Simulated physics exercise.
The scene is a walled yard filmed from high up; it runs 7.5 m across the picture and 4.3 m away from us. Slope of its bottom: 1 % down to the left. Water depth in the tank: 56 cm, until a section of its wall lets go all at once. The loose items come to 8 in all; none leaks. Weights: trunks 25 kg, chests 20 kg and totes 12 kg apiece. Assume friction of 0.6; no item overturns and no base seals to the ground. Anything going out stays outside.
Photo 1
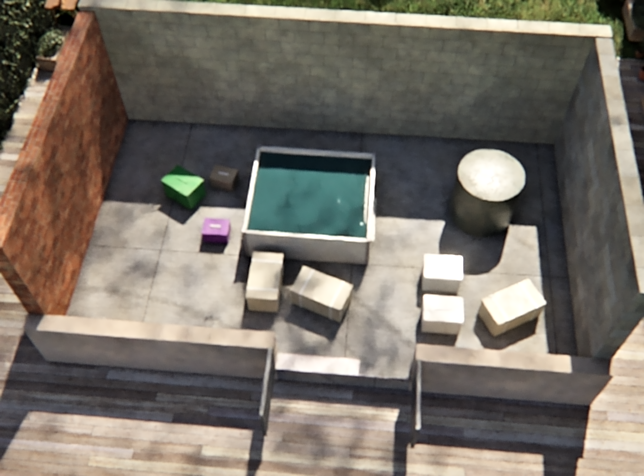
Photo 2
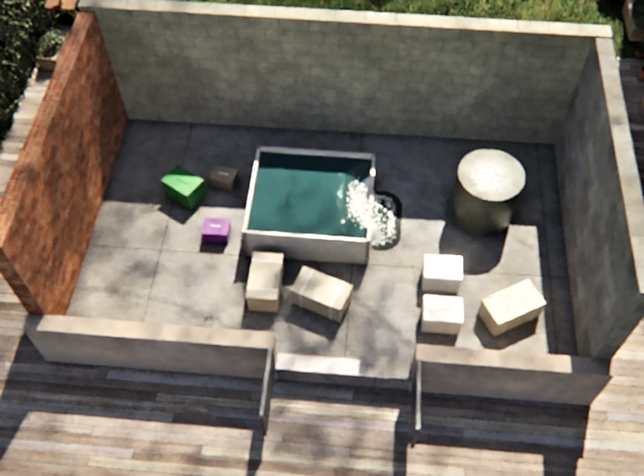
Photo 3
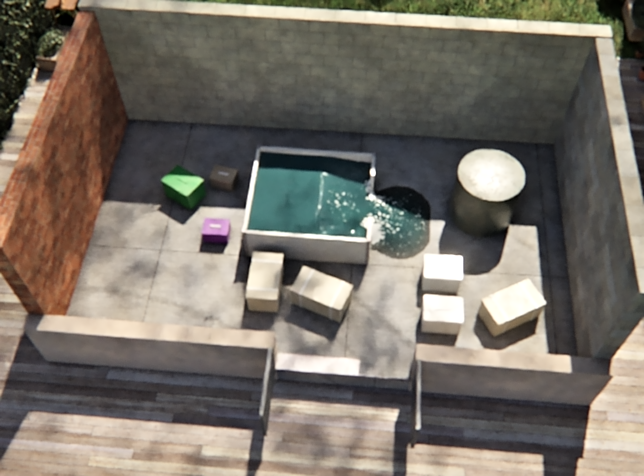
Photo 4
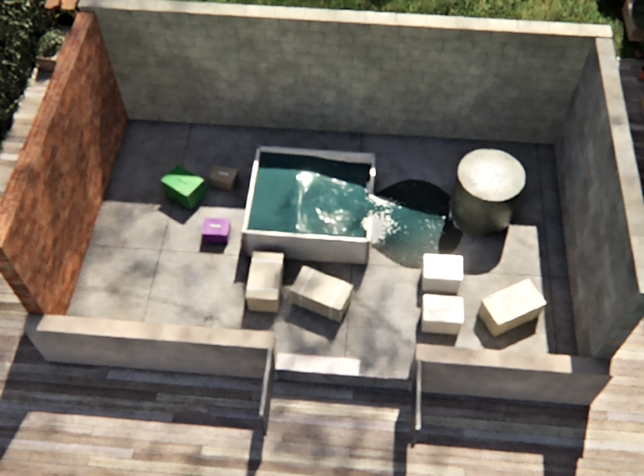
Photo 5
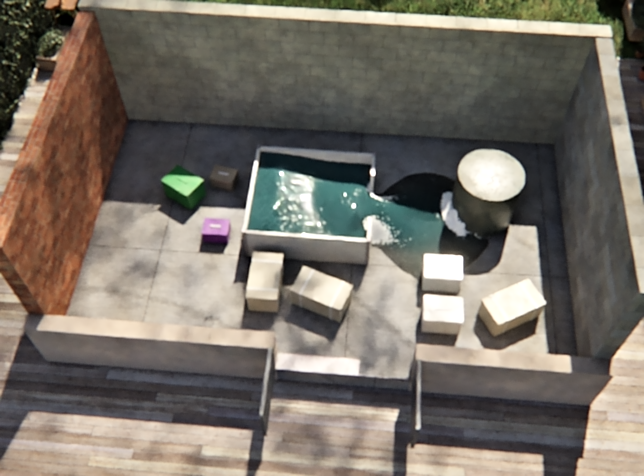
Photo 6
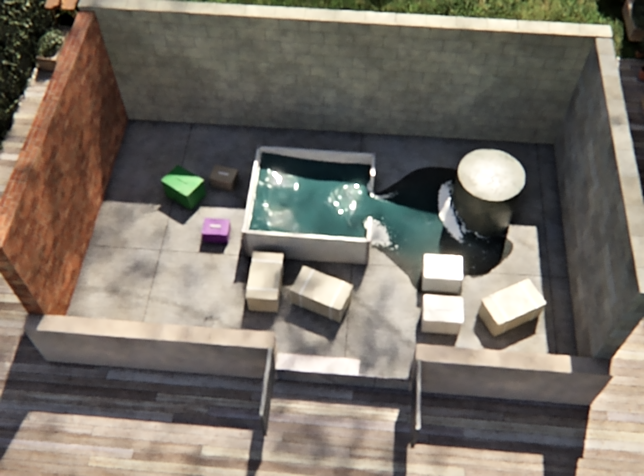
At the start, a raised tank of still, dark green water sits in a walled yard among scattered boxes and a large round urn-like object. Water then bursts through the tank's right side, foaming onto the paving, and spreads rightward to the round object and around its base, while the boxes stay put.
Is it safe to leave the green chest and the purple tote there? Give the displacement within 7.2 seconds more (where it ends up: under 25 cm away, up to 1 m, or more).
In order: I'd say the green chest remains almost still; I'd say the purple tote remains almost still.
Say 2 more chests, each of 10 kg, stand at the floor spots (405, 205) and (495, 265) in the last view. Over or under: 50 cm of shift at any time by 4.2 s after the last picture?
Taking them in order, they end up greater and greater.
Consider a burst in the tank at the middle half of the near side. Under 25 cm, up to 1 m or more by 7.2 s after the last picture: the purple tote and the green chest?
Here's how it goes: The purple tote scarcely moves, and the green chest scarcely moves.
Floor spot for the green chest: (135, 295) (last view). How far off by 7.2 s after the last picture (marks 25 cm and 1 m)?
Put there, it remains roughly in place.
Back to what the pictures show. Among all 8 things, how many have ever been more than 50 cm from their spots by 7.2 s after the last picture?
The answer here is 3.
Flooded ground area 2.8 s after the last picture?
The covered patch comes to about 17 m2.
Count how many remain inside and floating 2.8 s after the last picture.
I'd say 1 of them.
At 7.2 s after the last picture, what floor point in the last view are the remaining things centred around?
That lands at roughly (291, 266).
Then, 0.9 s after the last picture the green chest is near (182, 180), 0.0 m from its start, aground; the purple tote is near (216, 227), 0.0 m from its start, aground; 0 of 8 are out; 0 afloat.
Then, 2.8 s after the last picture the green chest is near (182, 180), 0.0 m from its start, aground; the purple tote is near (216, 227), 0.0 m from its start, aground; 0 of 8 are out; 1 afloat.
Then, 4.8 s after the last picture the green chest is near (182, 180), 0.0 m from its start, aground; the purple tote is near (216, 227), 0.0 m from its start, aground; 0 of 8 are out; 0 afloat.
Then, 7.2 s after the last picture the green chest is near (182, 180), 0.0 m from its start, aground; the purple tote is near (216, 227), 0.0 m from its start, aground; 0 of 8 are out; 0 afloat.
